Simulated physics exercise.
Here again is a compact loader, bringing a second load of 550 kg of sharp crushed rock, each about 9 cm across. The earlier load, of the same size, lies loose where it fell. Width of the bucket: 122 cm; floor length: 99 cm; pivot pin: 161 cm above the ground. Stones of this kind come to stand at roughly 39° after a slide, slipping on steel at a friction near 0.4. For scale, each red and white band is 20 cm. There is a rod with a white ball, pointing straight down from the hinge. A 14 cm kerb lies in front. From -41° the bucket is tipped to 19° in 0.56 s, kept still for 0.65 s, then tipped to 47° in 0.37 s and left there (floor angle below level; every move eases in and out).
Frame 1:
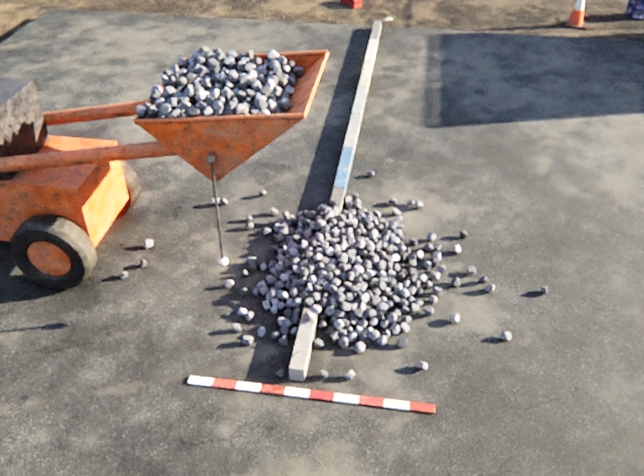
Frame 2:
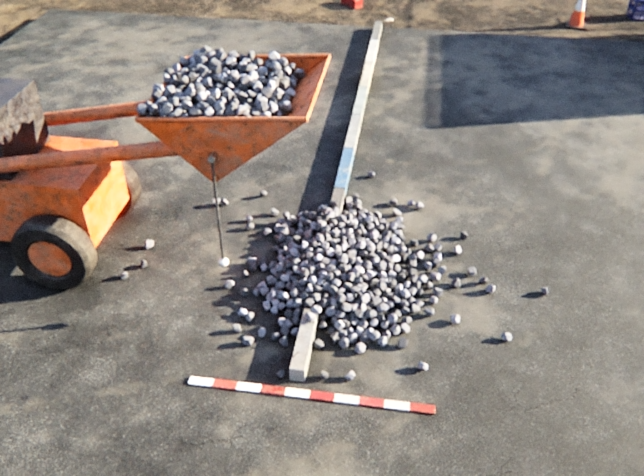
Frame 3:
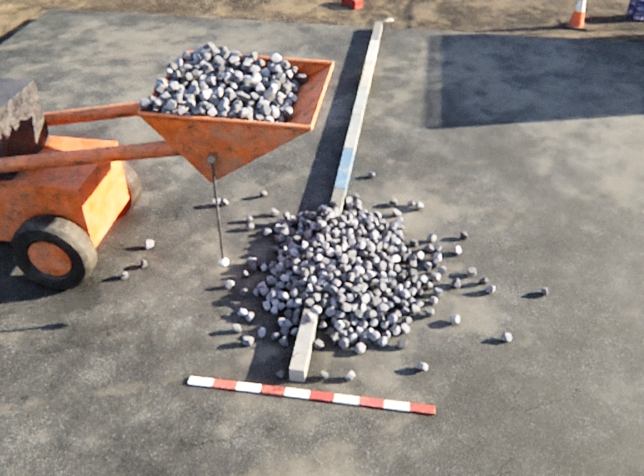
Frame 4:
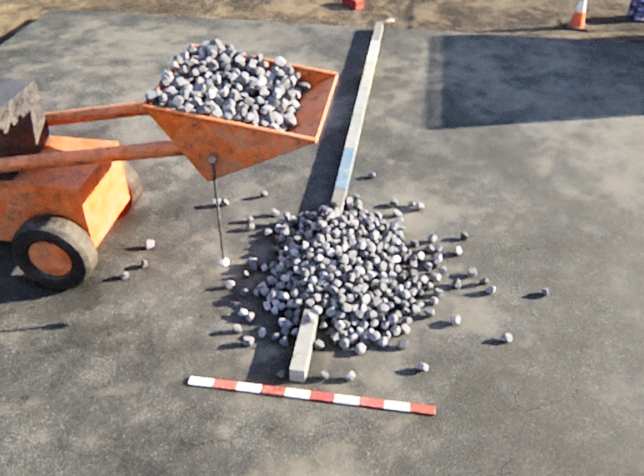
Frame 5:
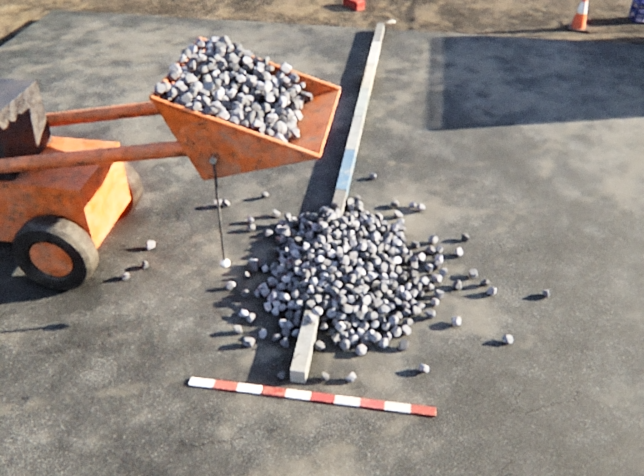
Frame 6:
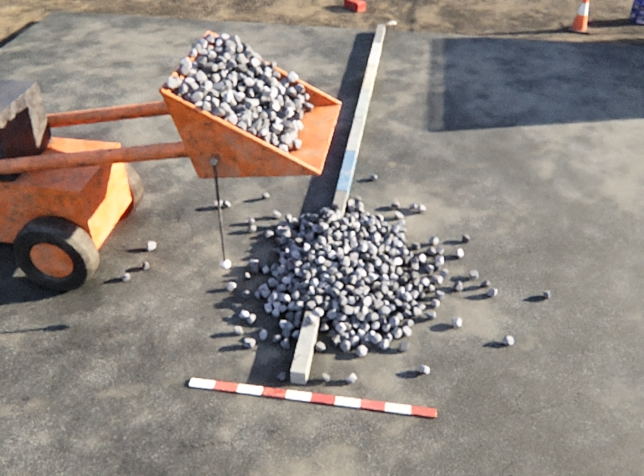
The footage shows an orange loader holding a bucket of grey stones beside a loose stone pile straddling a pale kerb. The bucket tilts forward to the right, its lip lowering and rear rising, while the loader and pile stay still.
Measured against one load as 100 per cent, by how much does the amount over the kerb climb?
The amount climbs by some 66 per cent of a load.
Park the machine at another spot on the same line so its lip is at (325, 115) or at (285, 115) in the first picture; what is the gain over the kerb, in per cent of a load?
85 % and 50 %.
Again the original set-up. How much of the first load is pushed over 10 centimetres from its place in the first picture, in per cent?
Some 5 percent, give or take.
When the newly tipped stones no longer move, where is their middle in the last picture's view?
They settle centred around (349, 259).
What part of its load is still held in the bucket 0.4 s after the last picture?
Close to 100 in a hundred is still held.
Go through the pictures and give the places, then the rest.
The first frame shows lip at (305, 116), floor tilted -41°, highest stones at (243, 60). The earlier load is highest near (328, 256), 28 cm above ground level, 39 % on this side of the kerb, 62 % over the kerb.
The second frame shows lip at (307, 119), floor tilted -39°, highest stones at (226, 61).
In the third frame, the bucket is at -34°, its lip at (311, 128); the top of the load is at (211, 57).
The fourth frame shows lip at (316, 141), floor tilted -26°, highest stones at (195, 57).
In the fifth frame, the bucket is at -17°, its lip at (320, 157); the top of the load is at (200, 51).
The sixth frame shows lip at (320, 174), floor tilted -8°, highest stones at (210, 47).
Then, 0.1 s after the last picture the floor is at 10°; in per cent of one load, 100 in the bucket, 39 on this side of the kerb, 62 over the kerb; the foremost stones are at (485, 282).
Then, 0.4 s after the last picture the floor is at 19°; in per cent of one load, 98 in the bucket, 41 on this side of the kerb, 62 over the kerb; the foremost stones are at (485, 282).
Then, 1.7 s after the last picture the floor is at 47°; in per cent of one load, 4 in the bucket, 77 on this side of the kerb, 120 over the kerb; the foremost stones are at (498, 292).
Then, 4.6 s after the last picture the floor is at 47°; in per cent of one load, 0 in the bucket, 72 on this side of the kerb, 128 over the kerb; the foremost stones are at (498, 292). Net gain over the kerb, 66.
